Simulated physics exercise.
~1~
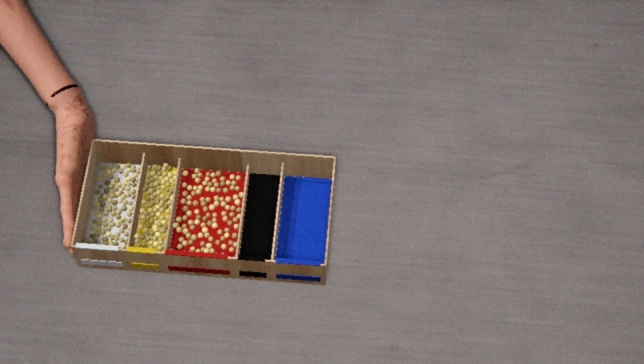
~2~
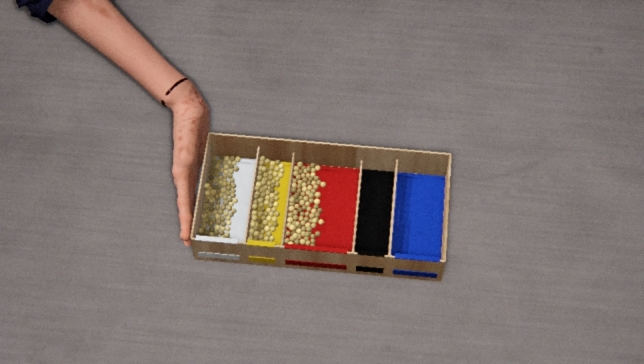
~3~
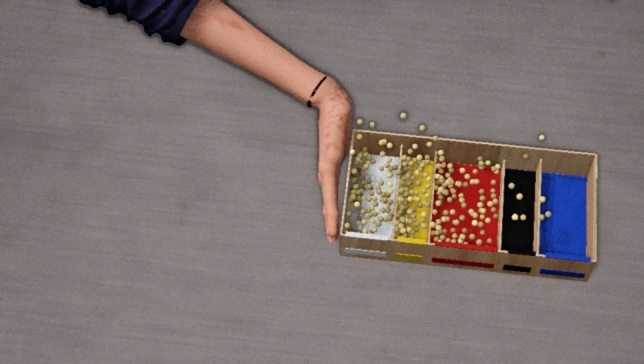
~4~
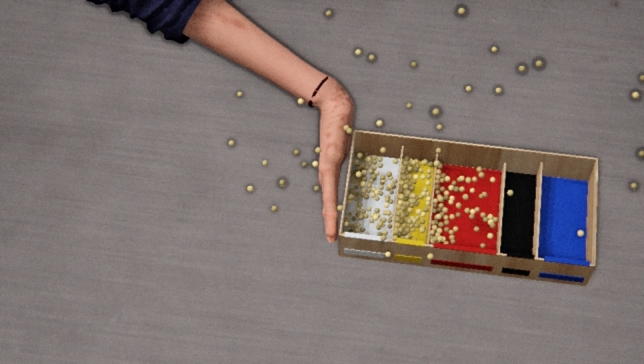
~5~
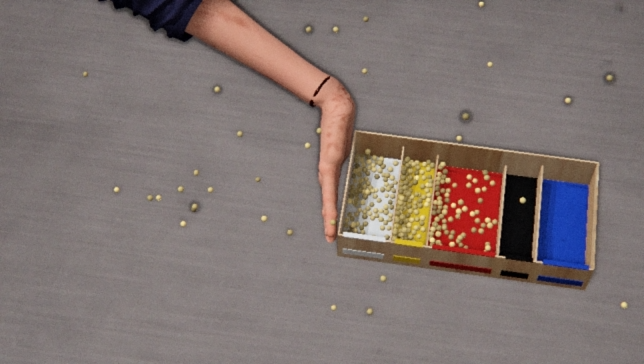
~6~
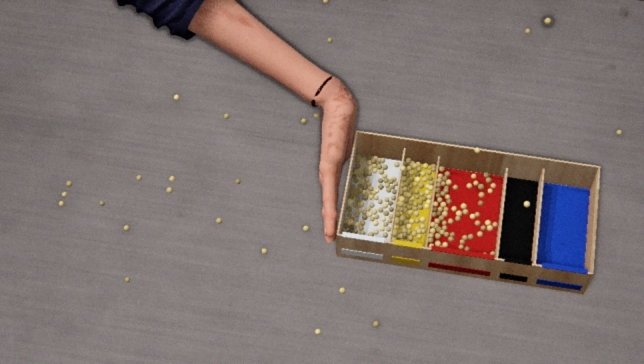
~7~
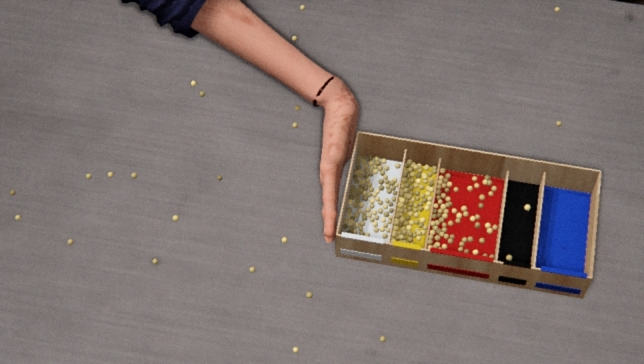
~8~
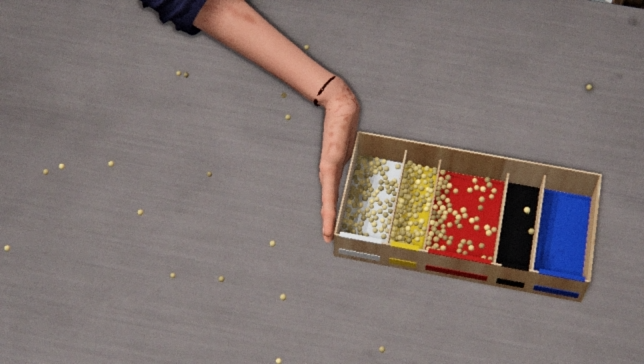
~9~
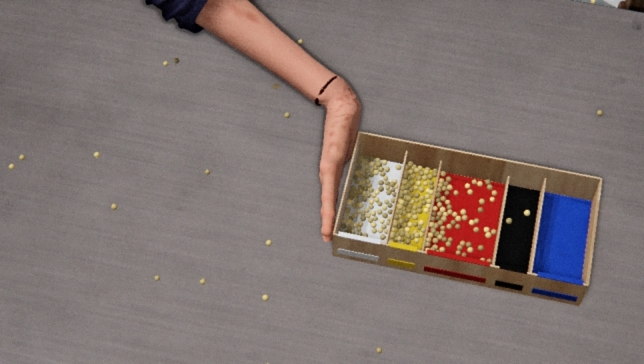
A divided drawer tray holding small pale beans is pushed rightward by a hand and stops abruptly, sending beans over its partitions and edges. Some scatter across the grey surface, while most remain in the white, yellow and red compartments, with a couple in the black one.
